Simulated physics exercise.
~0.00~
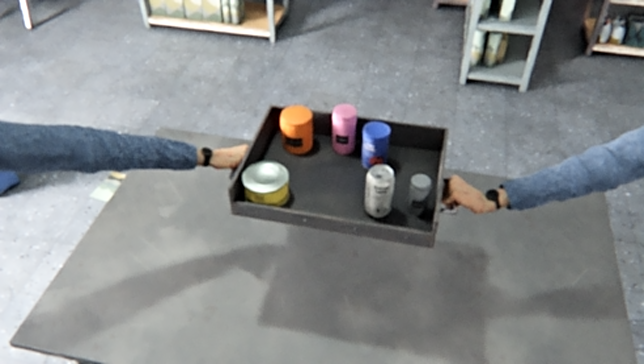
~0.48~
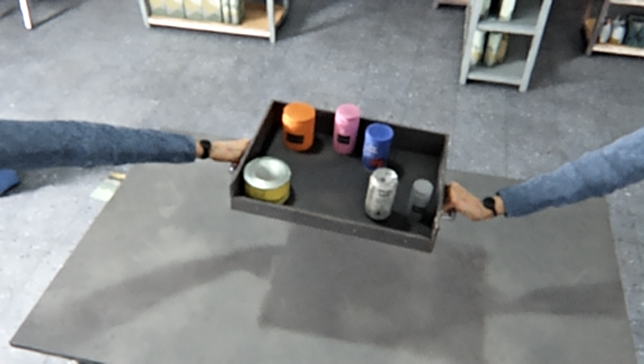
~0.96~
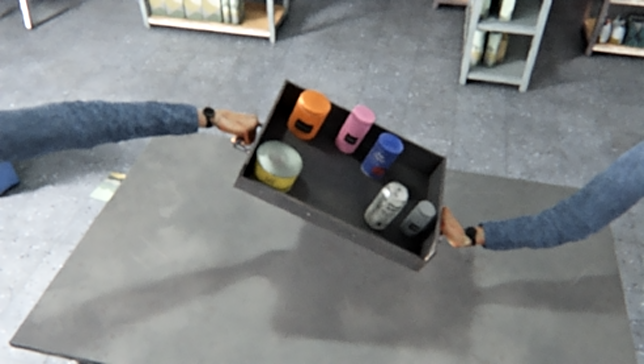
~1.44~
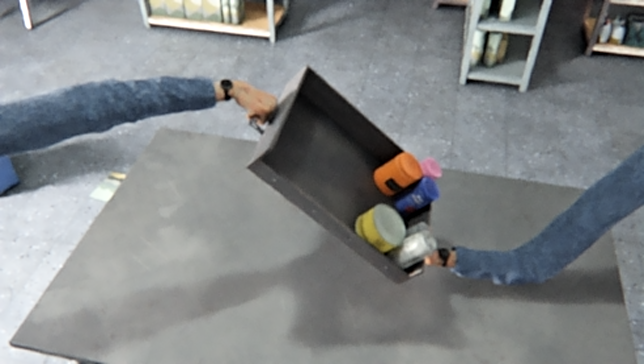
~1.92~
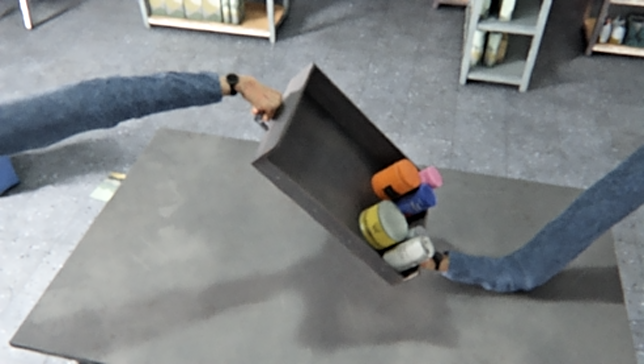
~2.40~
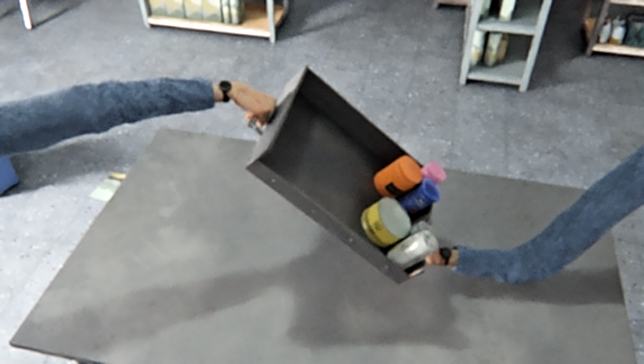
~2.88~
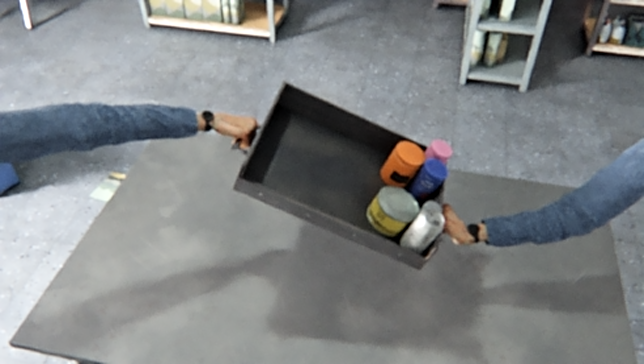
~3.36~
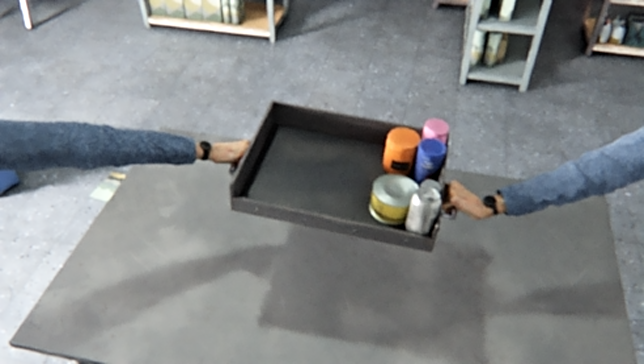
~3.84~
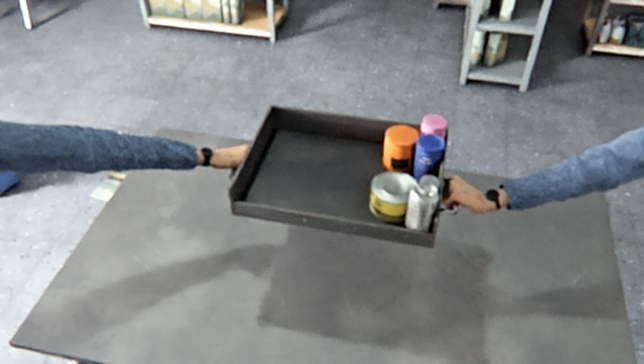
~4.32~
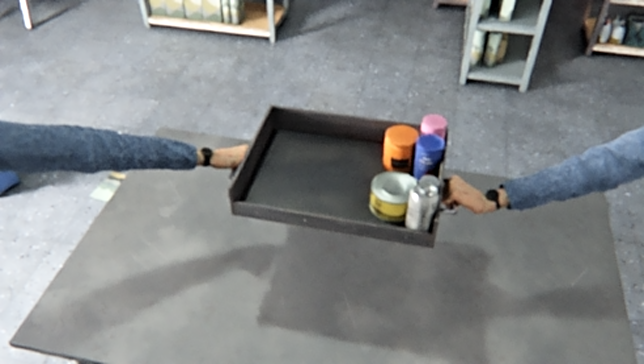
The footage shows two hands holding a dark crate of cans, jars and a yellow tub above a table, then tipping it steeply down to the right so the items slide together; the hands level it again, leaving them bunched upright at the right end.
